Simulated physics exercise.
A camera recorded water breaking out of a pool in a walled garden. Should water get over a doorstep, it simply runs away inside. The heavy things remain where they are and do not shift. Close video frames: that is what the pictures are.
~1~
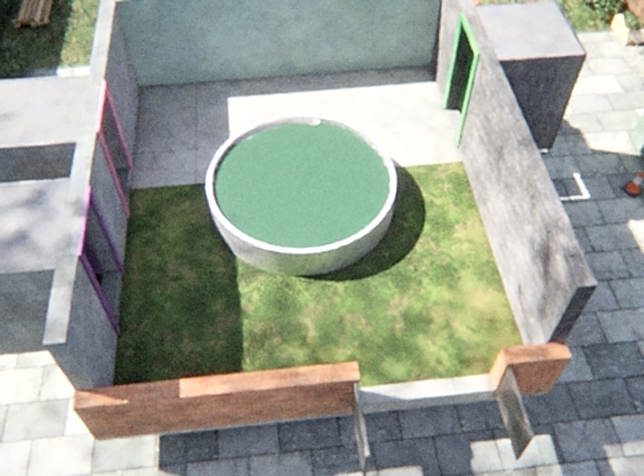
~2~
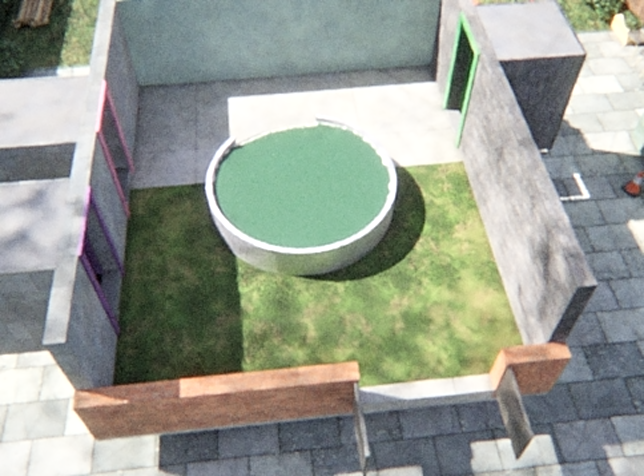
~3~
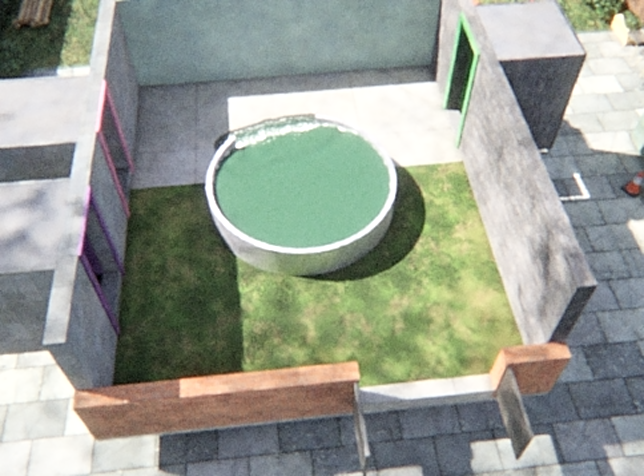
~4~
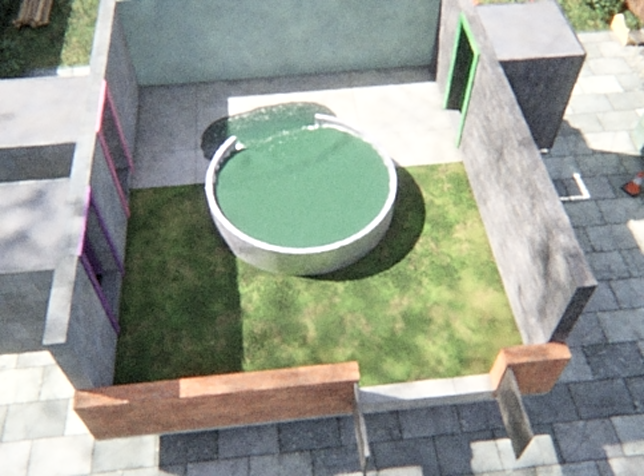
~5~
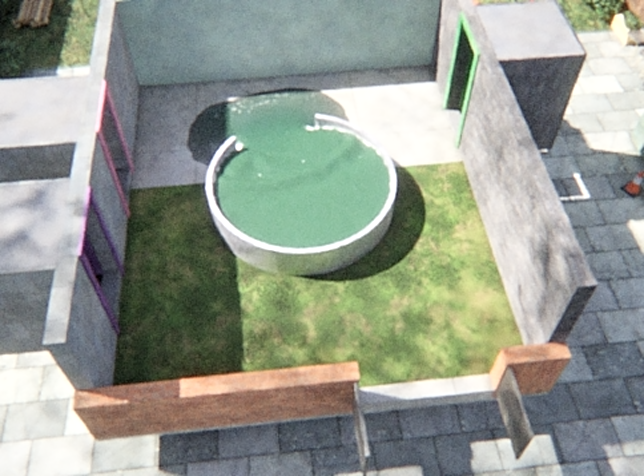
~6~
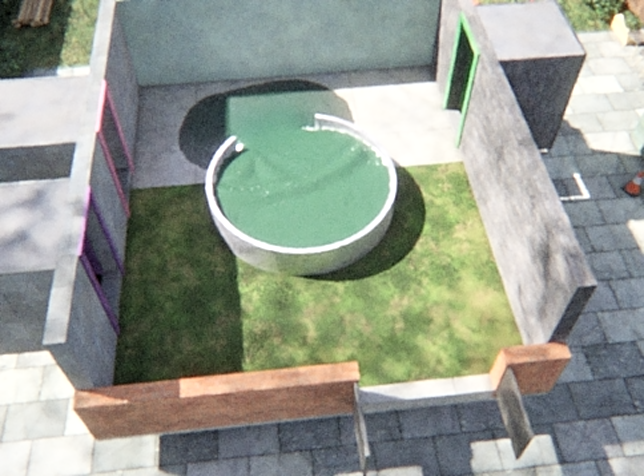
Green water breaks through the round pool's far side and spreads across the pale paving.
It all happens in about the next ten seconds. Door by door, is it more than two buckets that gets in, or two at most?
In the end pink door: Two buckets at most; green door: Over two buckets; purple door: Two buckets at most.
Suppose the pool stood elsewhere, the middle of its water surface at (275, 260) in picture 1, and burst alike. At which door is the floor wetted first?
The pink one comes first.
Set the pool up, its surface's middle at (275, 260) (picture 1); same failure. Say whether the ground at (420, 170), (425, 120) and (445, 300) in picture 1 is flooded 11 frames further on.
I'd call them still dry, still dry and still dry, in the order asked.
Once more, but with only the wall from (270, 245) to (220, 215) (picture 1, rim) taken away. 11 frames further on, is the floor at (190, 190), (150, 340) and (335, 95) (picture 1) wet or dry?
Respectively: Parched, drenched and parched.
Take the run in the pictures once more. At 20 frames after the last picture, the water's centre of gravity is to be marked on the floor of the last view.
Centre: Close to (273, 154).
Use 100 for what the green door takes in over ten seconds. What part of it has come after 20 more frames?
Near 0 per cent, give or take.
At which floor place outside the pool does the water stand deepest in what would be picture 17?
It should be deepest at about (140, 89).
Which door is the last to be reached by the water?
Looking at the pictures, the answer is the purple door.
A moment on, water covers 20 % of the floor; the pink door not reached, the green door not reached, the purple door not reached.
Next, water covers 25 % of the floor; the pink door not reached, the green door not reached, the purple door not reached.
Then, water covers 45 % of the floor; the pink door wet at the sill, nothing in, the green door under two buckets in, the purple door not reached.
Later, water covers 75 % of the floor; the pink door wet at the sill, nothing in, the green door over two buckets in, the purple door wet at the sill, nothing in.
In the end, water covers 100 % of the floor; the pink door wet at the sill, nothing in, the green door over two buckets in, the purple door wet at the sill, nothing in.
